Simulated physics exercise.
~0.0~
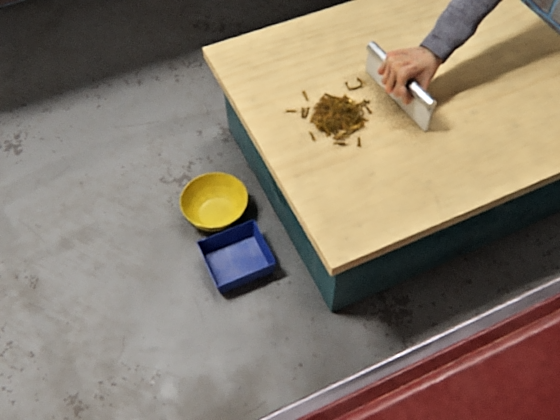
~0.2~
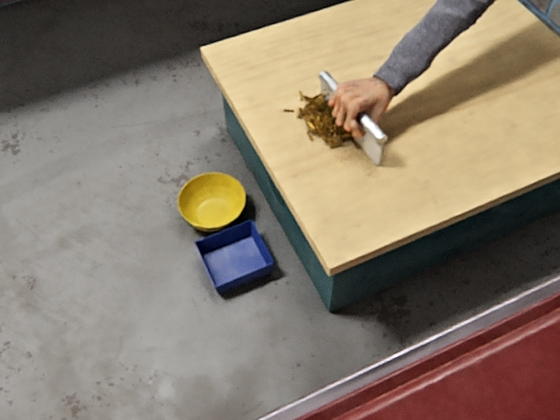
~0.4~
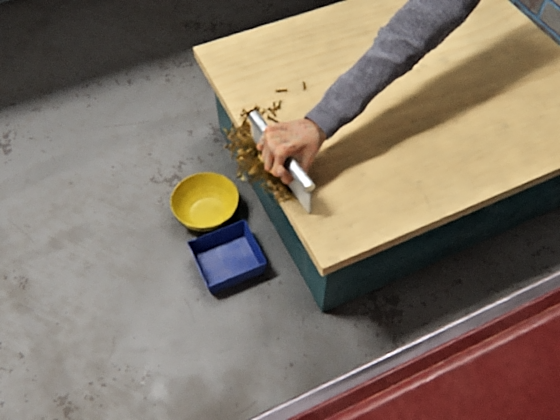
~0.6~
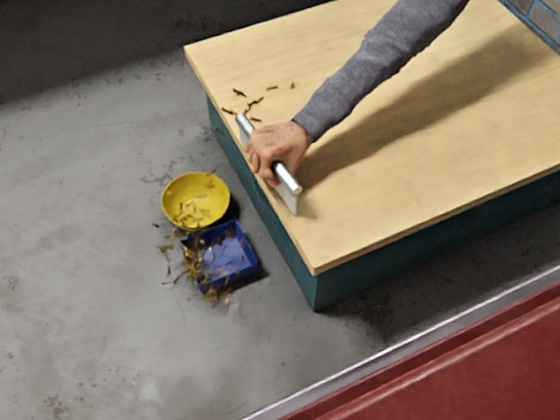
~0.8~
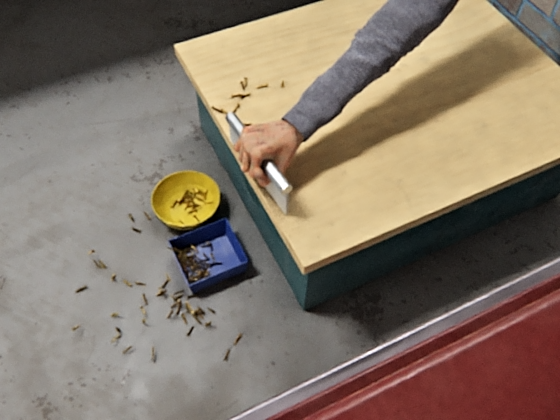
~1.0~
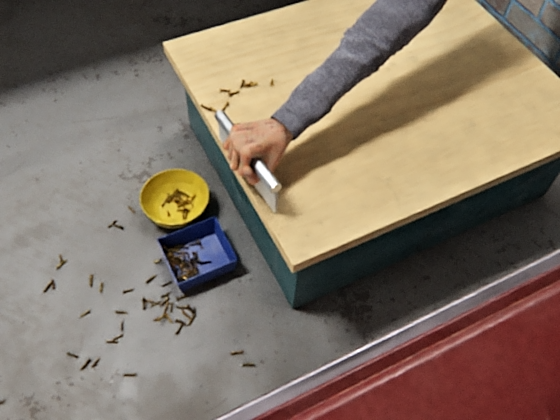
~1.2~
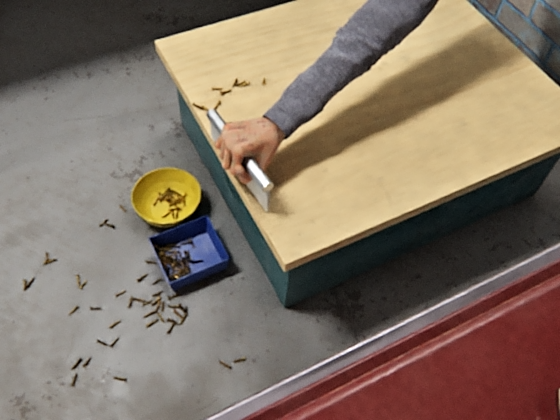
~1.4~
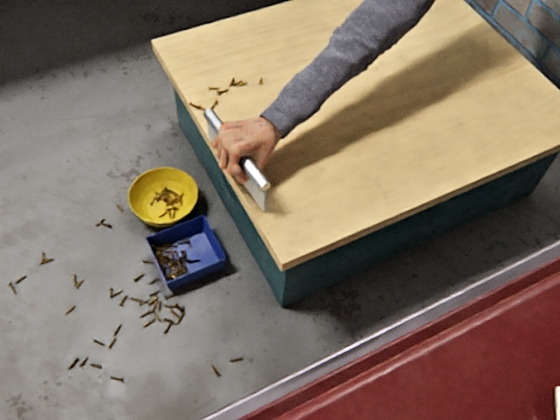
A hand sweeps small brownish pieces off a wooden tabletop with a scraper, scattering them into a yellow bowl, blue tray and floor.
